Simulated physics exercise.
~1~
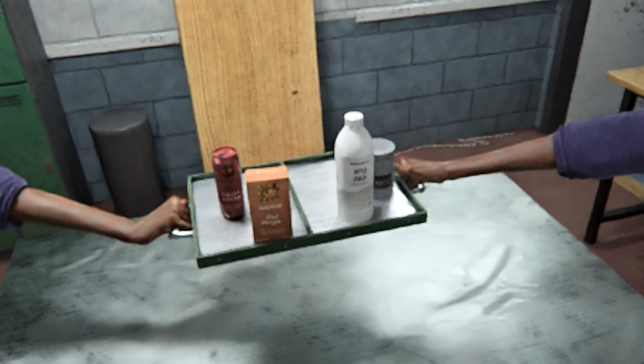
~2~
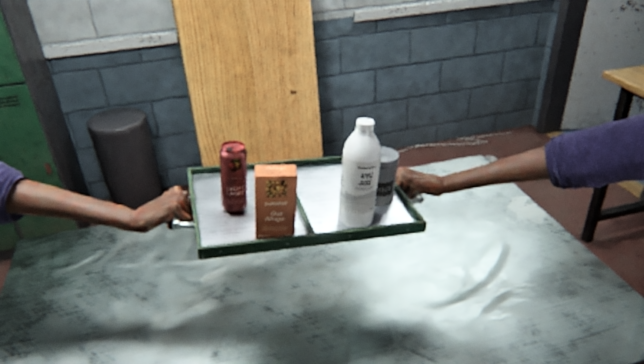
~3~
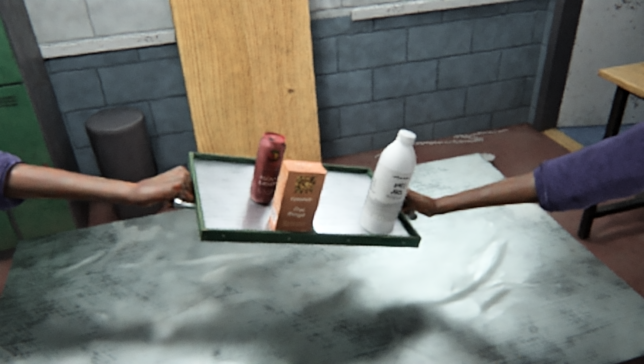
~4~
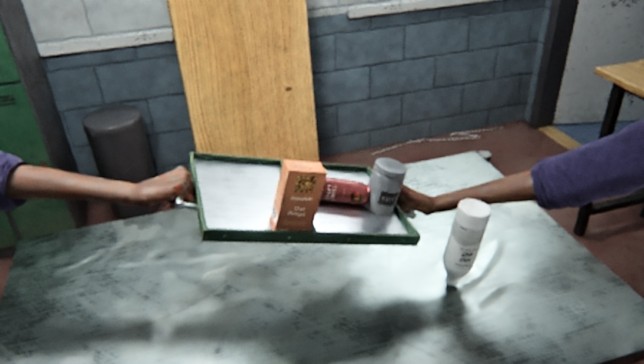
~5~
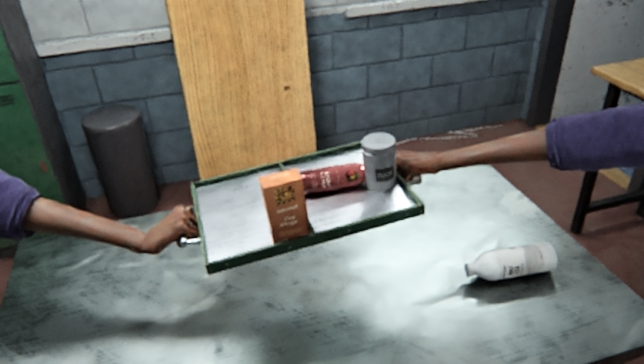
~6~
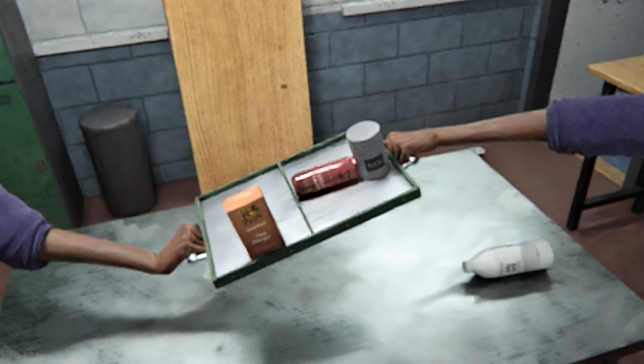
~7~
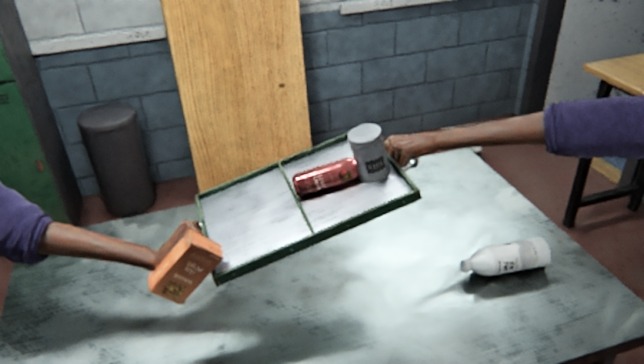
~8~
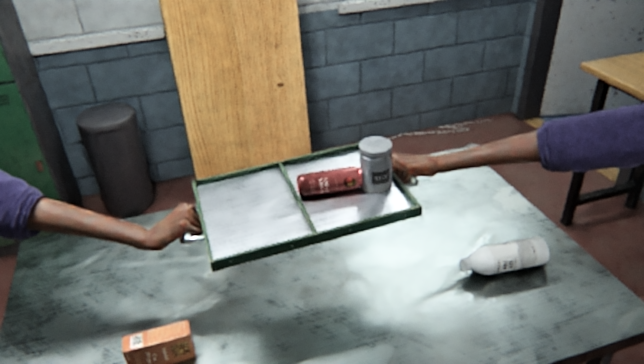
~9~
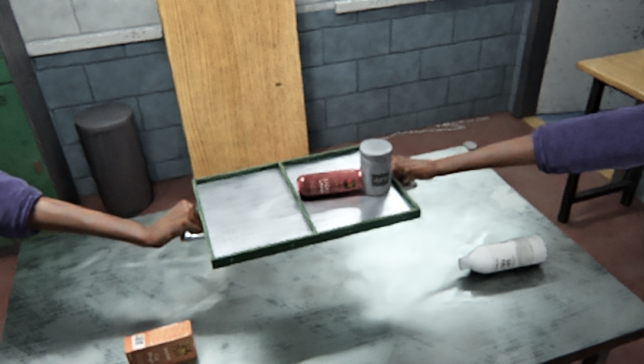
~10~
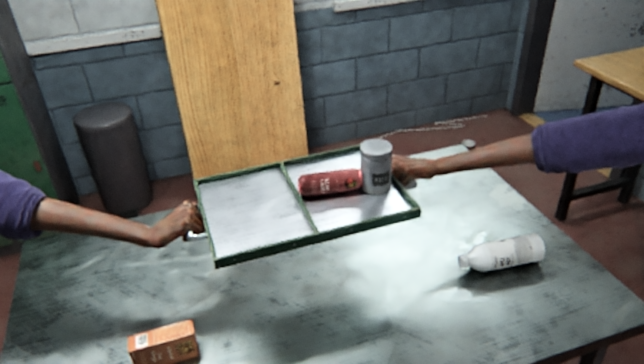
A green-rimmed tray, held by two hands in purple sleeves above a pale, mottled table, carries a red can and an orange packet on the left and a white bottle and a grey jar on the right, seen from slightly above. The tray dips to the right, the can topples onto its side, and the bottle tumbles over the edge onto the table. It levels, then tips left, and the packet slides off the left side and drops. Level again, the tray holds the fallen can and the upright jar, while bottle and packet lie on the table.
